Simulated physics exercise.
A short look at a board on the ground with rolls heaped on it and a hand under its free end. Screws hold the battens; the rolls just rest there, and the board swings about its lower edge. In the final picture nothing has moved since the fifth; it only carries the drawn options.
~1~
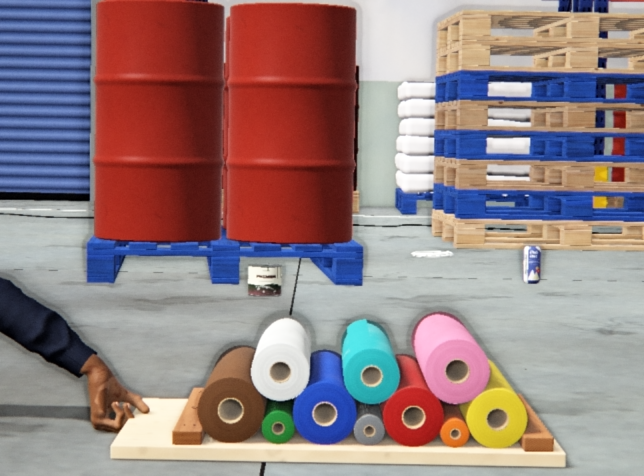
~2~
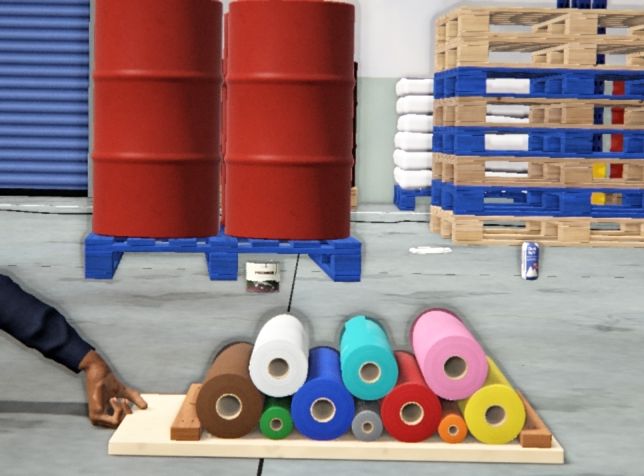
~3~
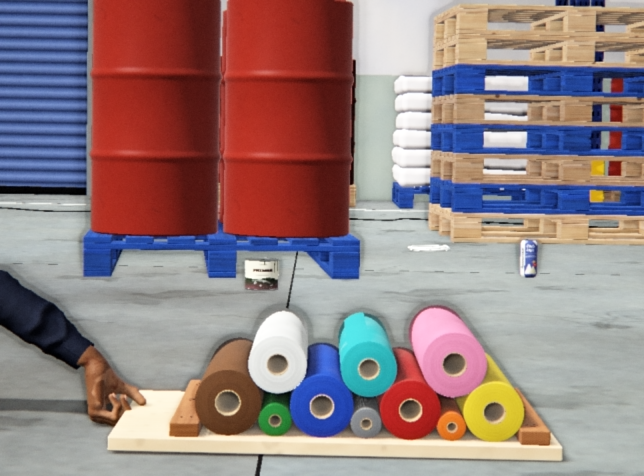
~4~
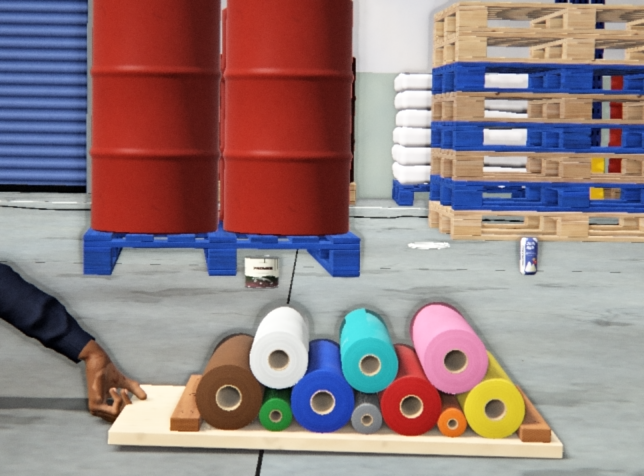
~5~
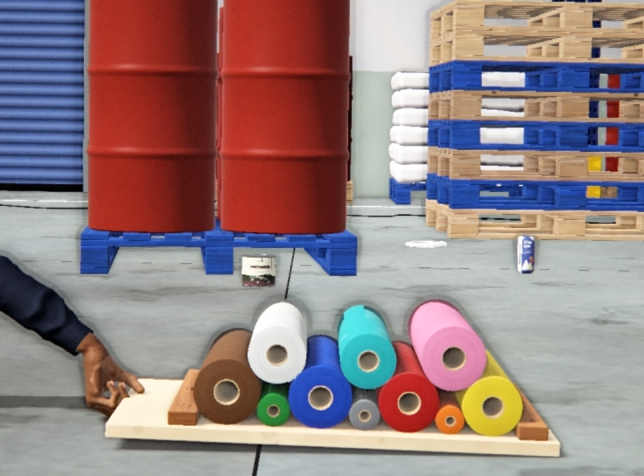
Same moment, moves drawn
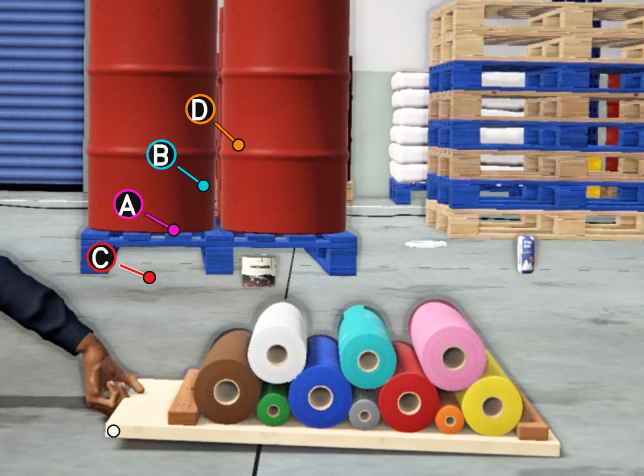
Colorful rolls stayed heaped between two wooden strips on a pale board while a hand at its left end raised that side very slightly, with red barrels and stacked pallets behind.
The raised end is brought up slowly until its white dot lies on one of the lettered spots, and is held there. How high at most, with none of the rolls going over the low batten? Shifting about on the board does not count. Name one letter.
Mark B is as high as it can go.
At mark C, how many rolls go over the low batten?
The count is none.
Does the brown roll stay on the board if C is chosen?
The brown roll: Yes.
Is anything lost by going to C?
No.
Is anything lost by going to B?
No, at B.
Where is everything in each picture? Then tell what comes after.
In the first frame, white roll (280, 372); pink roll (457, 371); turquoise roll (372, 376).
In the second frame, turquoise roll (370, 372); board (335, 420).
In the third frame, board (334, 416); brown roll (228, 403); green roll (275, 420); pink roll (454, 364).
In the fourth frame, board (335, 412); brown roll (229, 398); green roll (276, 416).
In the fifth frame, board (332, 408); brown roll (226, 392); green roll (274, 410).
On the marked copy, A at (173, 230); B at (203, 186); C at (150, 278); D at (239, 145); the white dot at (114, 431).
Taking B. A third of the way, board at 20°.
Two thirds of the way, board at 36°.
When it is over, board at 36°, none over the low batten.
As for the rest, A none over the low batten; C none over the low batten; D five over the low batten.
